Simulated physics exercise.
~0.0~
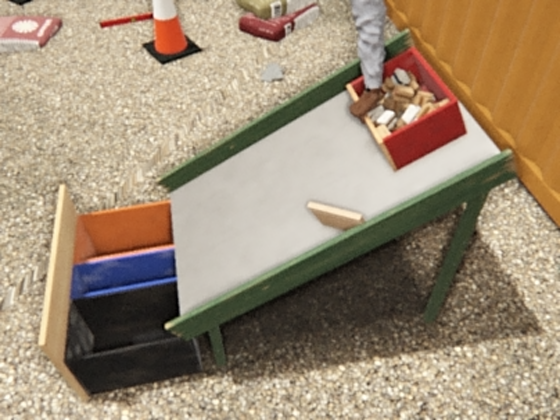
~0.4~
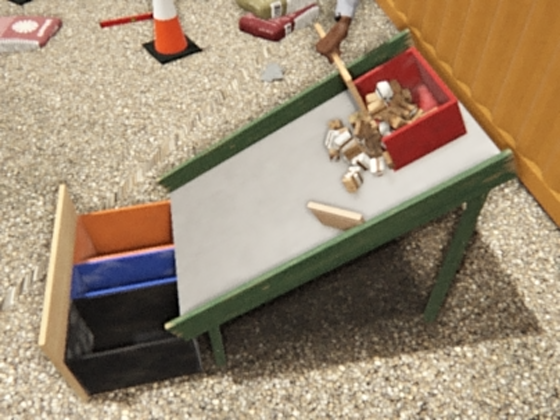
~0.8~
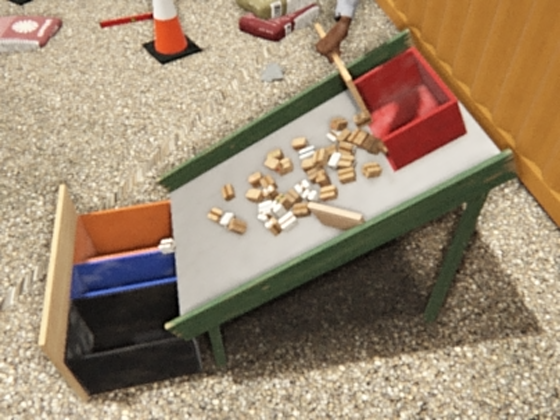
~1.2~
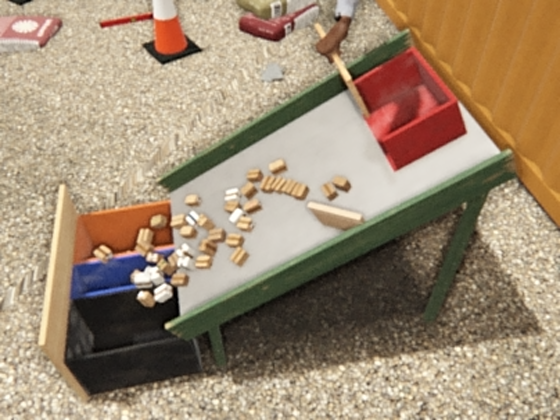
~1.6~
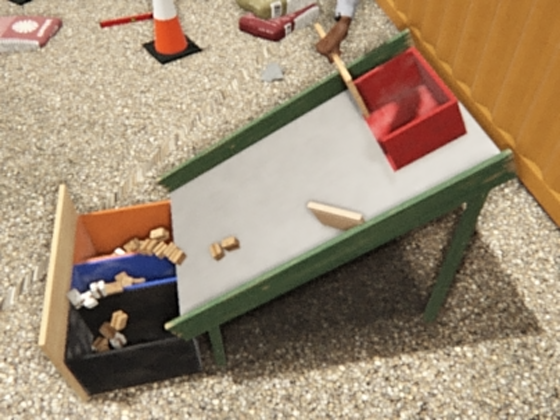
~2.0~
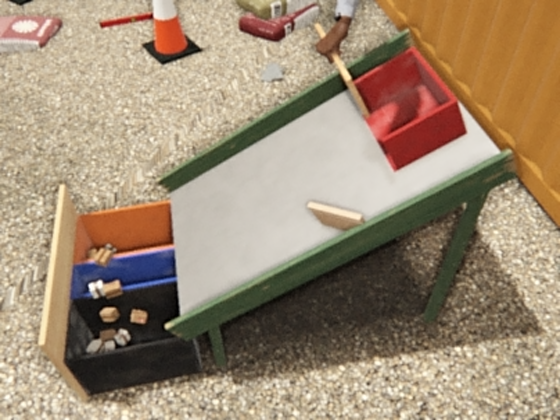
Small wooden blocks spilled from a red box when a hand lifted its gate, slid left down a sloping grey table past an angled board, and dropped off the lower edge into the orange, blue and black bins, leaving the slope clear.
